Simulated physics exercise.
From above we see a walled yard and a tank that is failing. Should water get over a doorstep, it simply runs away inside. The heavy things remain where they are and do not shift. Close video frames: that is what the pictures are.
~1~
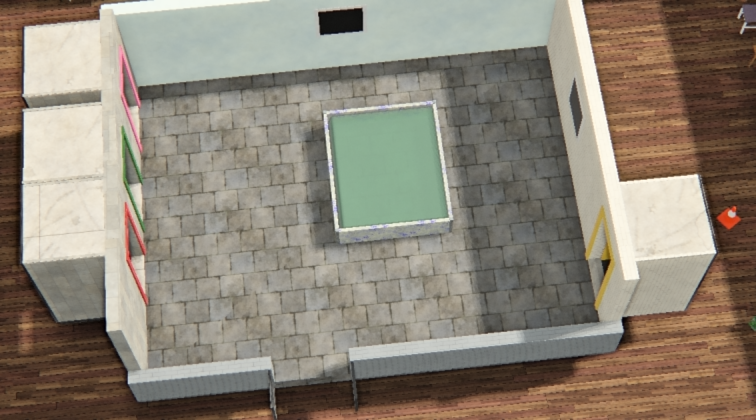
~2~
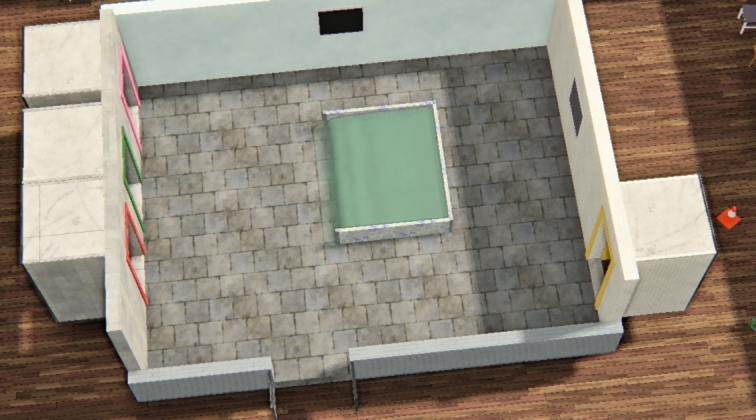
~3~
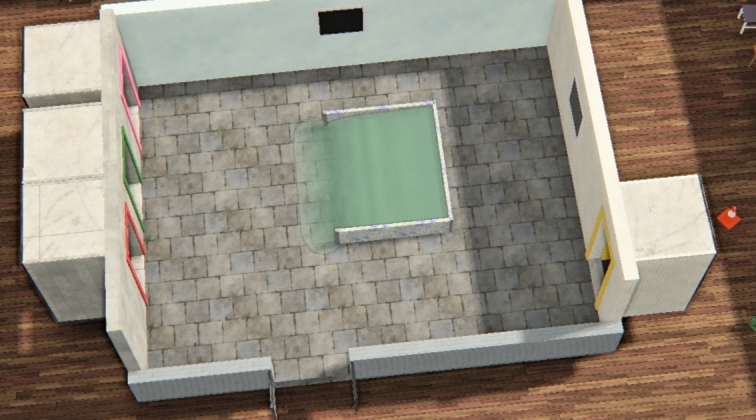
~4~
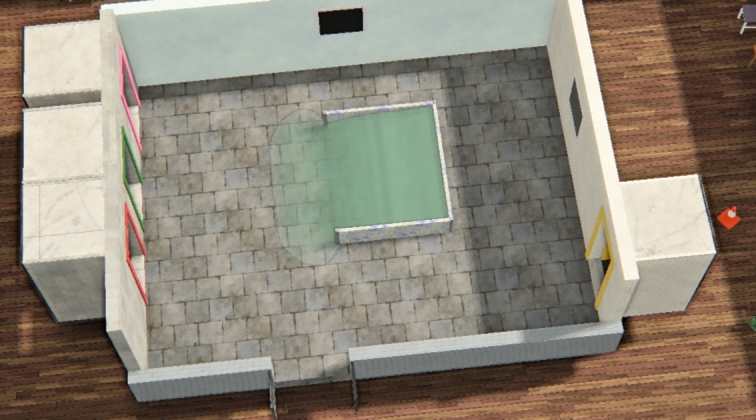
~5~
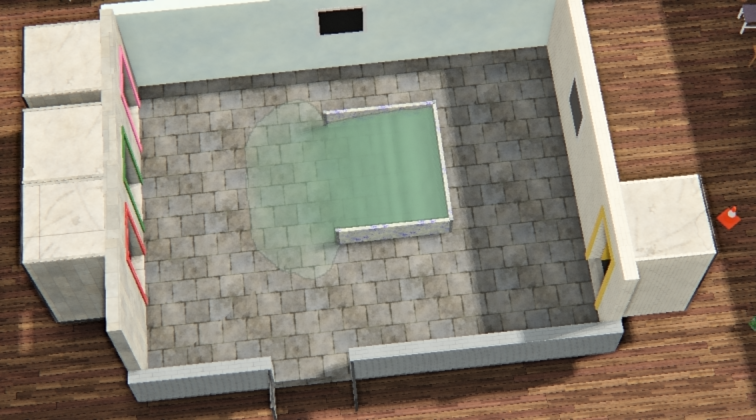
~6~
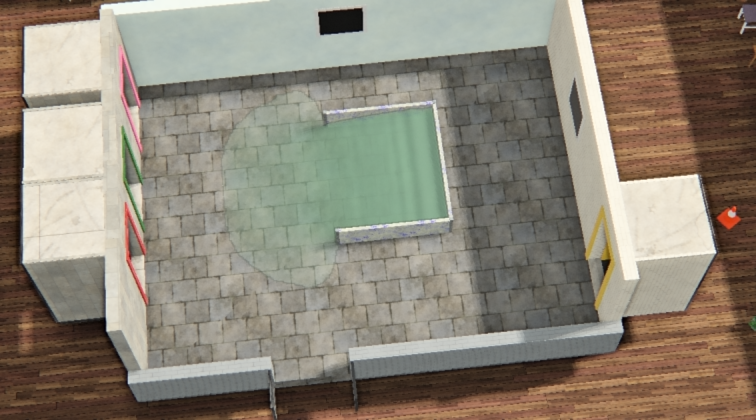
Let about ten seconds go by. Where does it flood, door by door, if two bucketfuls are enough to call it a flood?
At the red door it floods; at the green door it floods; at the yellow door it does not flood; at the pink door it floods.
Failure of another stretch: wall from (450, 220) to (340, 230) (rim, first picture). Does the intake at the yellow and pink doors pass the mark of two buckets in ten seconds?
Put simply: The yellow one clears the cutoff; as for the pink one, it falls below the cutoff.
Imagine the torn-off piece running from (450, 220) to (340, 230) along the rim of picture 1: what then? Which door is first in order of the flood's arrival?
The yellow one.
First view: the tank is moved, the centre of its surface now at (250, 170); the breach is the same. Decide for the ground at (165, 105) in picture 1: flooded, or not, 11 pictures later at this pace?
Answer: Reached.
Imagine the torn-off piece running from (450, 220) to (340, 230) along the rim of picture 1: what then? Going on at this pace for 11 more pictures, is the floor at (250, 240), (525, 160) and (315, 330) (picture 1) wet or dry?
Sequence: Spared / spared / wetted.
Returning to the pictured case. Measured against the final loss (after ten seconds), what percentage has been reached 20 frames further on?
Near 50 in a hundred.
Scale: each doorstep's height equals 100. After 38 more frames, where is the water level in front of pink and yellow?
Approx. 100 % followed by 0 %.
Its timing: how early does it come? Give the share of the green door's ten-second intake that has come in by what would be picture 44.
Result: 100 % of the ten-second total.
A moment on, water covers 30 % of the floor; the red door not reached, the green door wet at the sill, nothing in, the yellow door not reached, the pink door not reached.
Next, water covers 40 % of the floor; the red door under two buckets in, the green door over two buckets in, the yellow door not reached, the pink door under two buckets in.
Then, water covers 40 % of the floor; the red door far over two buckets in, the green door far over two buckets in, the yellow door not reached, the pink door over two buckets in.
Later, water covers 50 % of the floor; the red door far over two buckets in, the green door far over two buckets in, the yellow door not reached, the pink door far over two buckets in.
In the end, water covers 75 % of the floor; the red door far over two buckets in, the green door far over two buckets in, the yellow door not reached, the pink door far over two buckets in.
